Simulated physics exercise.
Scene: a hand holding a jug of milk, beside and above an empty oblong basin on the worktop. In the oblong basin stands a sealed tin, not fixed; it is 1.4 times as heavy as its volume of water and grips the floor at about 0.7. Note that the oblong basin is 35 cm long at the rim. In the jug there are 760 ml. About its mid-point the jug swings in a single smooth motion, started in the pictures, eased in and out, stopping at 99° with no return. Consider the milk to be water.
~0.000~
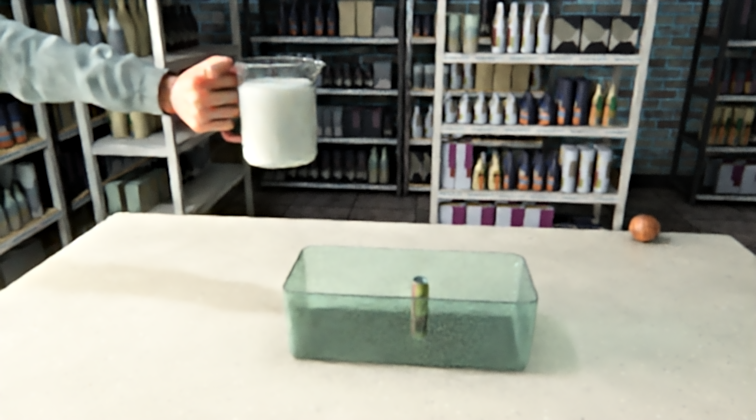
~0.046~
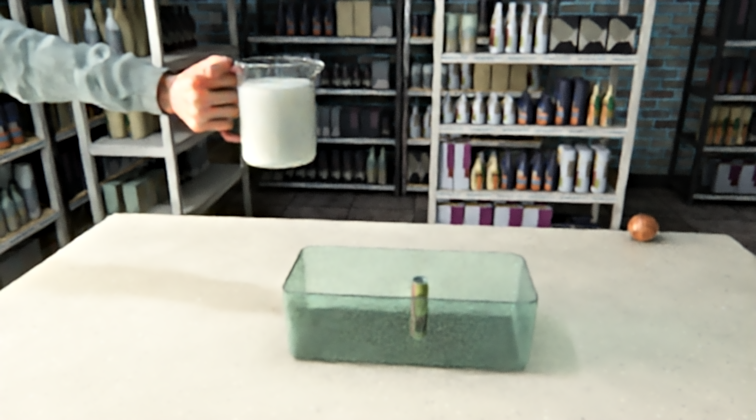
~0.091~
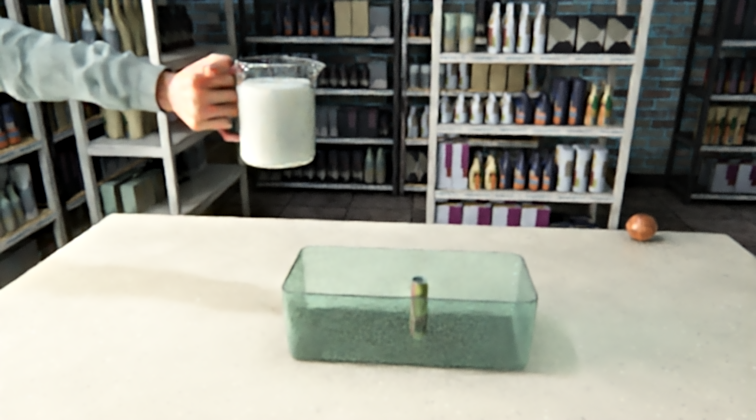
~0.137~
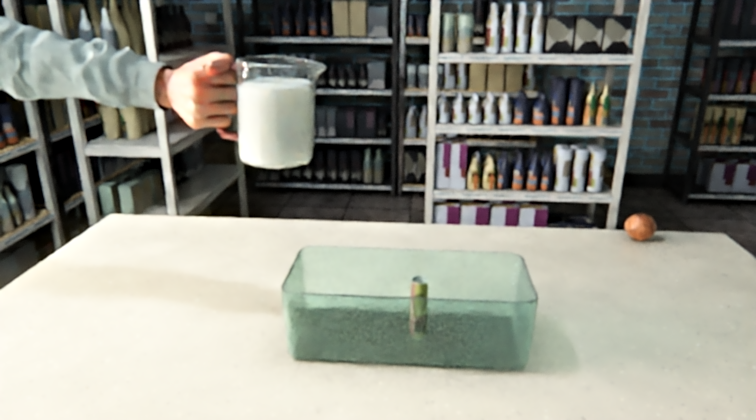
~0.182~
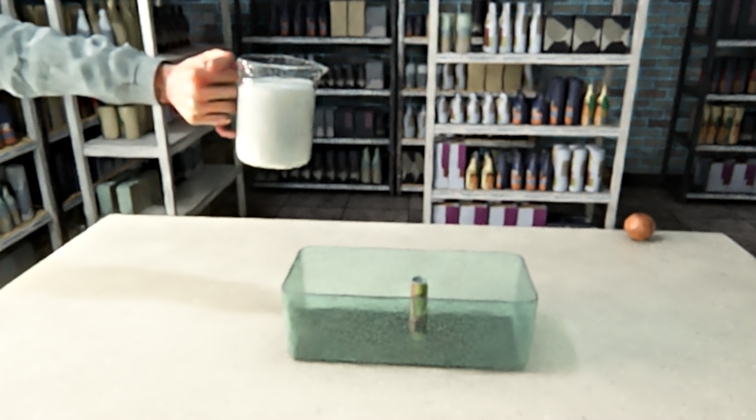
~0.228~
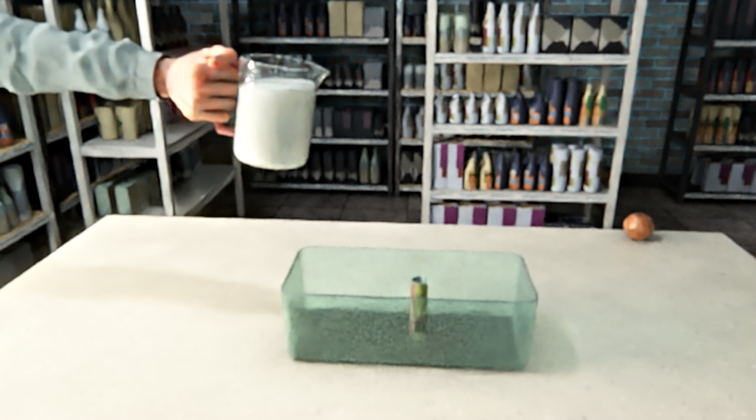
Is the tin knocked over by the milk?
Yes, bet it can't stay vertical.
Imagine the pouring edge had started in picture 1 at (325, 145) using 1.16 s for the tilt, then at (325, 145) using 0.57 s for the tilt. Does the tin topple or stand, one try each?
Try 1: Still standing; try 2: Still standing.
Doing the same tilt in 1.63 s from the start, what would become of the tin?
The tin falls.
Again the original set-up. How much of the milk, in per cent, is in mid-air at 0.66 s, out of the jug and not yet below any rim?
Near 9 per cent of it all.
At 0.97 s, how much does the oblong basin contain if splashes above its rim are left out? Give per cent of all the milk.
Around 24 per cent of the whole.
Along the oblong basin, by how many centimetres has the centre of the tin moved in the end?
Around 9.0 cm.
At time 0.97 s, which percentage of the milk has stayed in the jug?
Close to 46 in a hundred.
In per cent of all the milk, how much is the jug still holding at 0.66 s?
Remaining: Near 92 % of the total.
Then, 0.66 s in, the tilt is 60° and 91 per cent is still to pour; the tin stands where it began.
Then, 0.97 s in, the tilt is 93° and 47 per cent is still to pour; the tin stands 2 cm from where it began.
Then, 1.30 s in, the tilt is 99° and 10 per cent is still to pour; the tin lies on its side.
Then, 1.66 s in, the tilt is 99° and 1 per cent is still to pour; the tin lies on its side.
Finally, the tin lies on its side.
